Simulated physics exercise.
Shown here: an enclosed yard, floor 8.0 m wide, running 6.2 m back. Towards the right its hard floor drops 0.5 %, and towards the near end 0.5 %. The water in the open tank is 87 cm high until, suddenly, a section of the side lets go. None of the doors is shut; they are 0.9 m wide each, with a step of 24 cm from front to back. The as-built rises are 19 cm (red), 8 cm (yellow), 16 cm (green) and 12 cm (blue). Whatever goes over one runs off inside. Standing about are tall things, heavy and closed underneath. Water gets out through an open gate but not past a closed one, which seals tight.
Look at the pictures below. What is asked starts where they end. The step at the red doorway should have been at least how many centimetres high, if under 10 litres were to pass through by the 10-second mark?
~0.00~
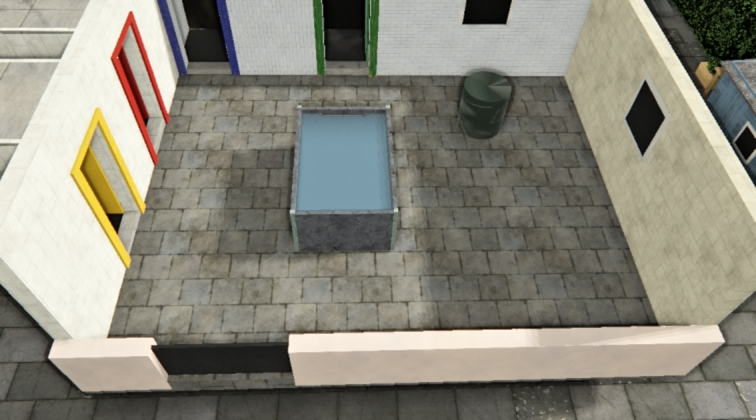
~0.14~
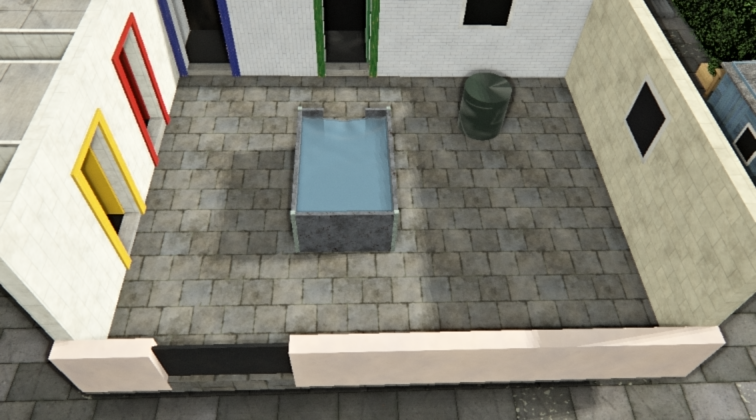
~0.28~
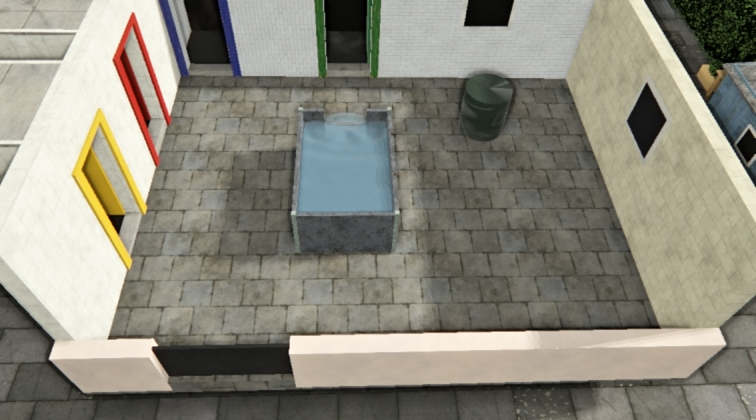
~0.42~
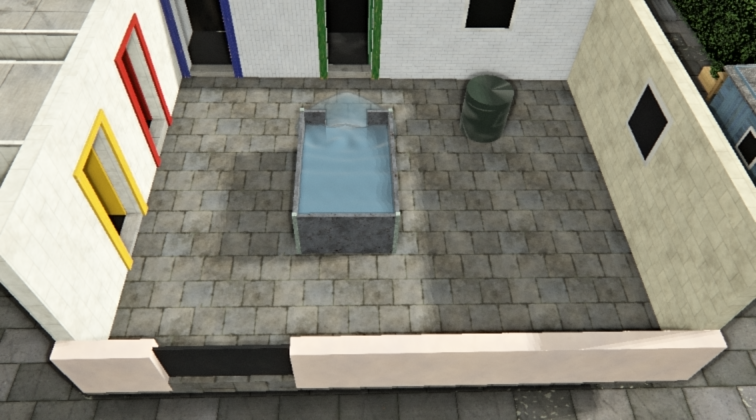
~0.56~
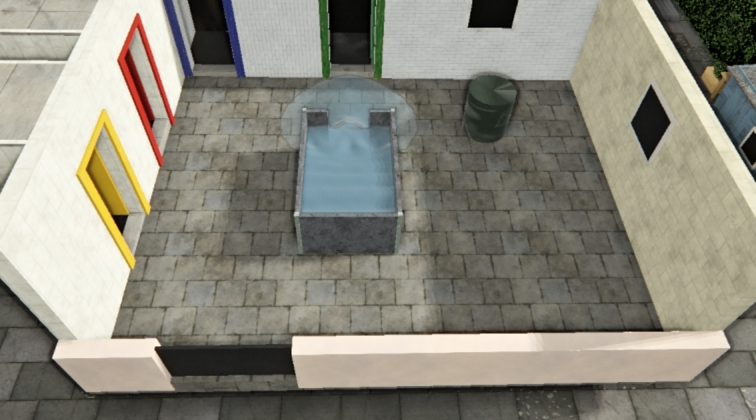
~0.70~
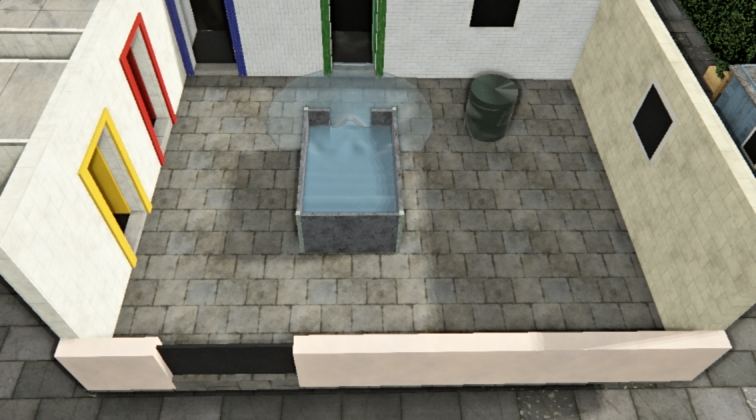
At least some 6 cm.
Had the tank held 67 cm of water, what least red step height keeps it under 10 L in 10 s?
A step of about 5.0 cm does it.
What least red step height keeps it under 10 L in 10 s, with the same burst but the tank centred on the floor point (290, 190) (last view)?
It must be around 6.0 cm tall.
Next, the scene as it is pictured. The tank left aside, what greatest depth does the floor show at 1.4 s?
It gets to close to 40 centimetres there.
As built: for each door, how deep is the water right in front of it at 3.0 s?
Depths in cm - red: 8, yellow: 0, green: 24, blue: 13.
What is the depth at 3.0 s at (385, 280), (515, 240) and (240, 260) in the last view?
First spot about 0 cm, second about 0 cm, third about 0 cm.
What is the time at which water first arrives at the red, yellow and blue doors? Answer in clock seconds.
Red 2.2 s, yellow 3.2 s, blue 1.3 s.
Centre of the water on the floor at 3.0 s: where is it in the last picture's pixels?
The balance point sits at roughly (354, 147).
After 1.4 s water covers 15 % of the floor, deepest (40 cm) near (346, 141); it has not reached the red door.
After 3.0 s water covers 30 % of the floor, deepest (25 cm) near (346, 141); 8 cm at the red door, 0 litres in over its 19 cm step.
After 10.0 s water covers 95 % of the floor, deepest (11 cm) near (421, 361); 5 cm at the red door, 0 litres in over its 19 cm step.
At the red door as built, the water arrived by 2.3 s and peaked near 9 cm at 5.2 s.
With a step of 5.5 cm, 15 litres would have come in within the 10 s; with 7.5 cm, 4 litres. So under 10 litres takes about 6 cm.
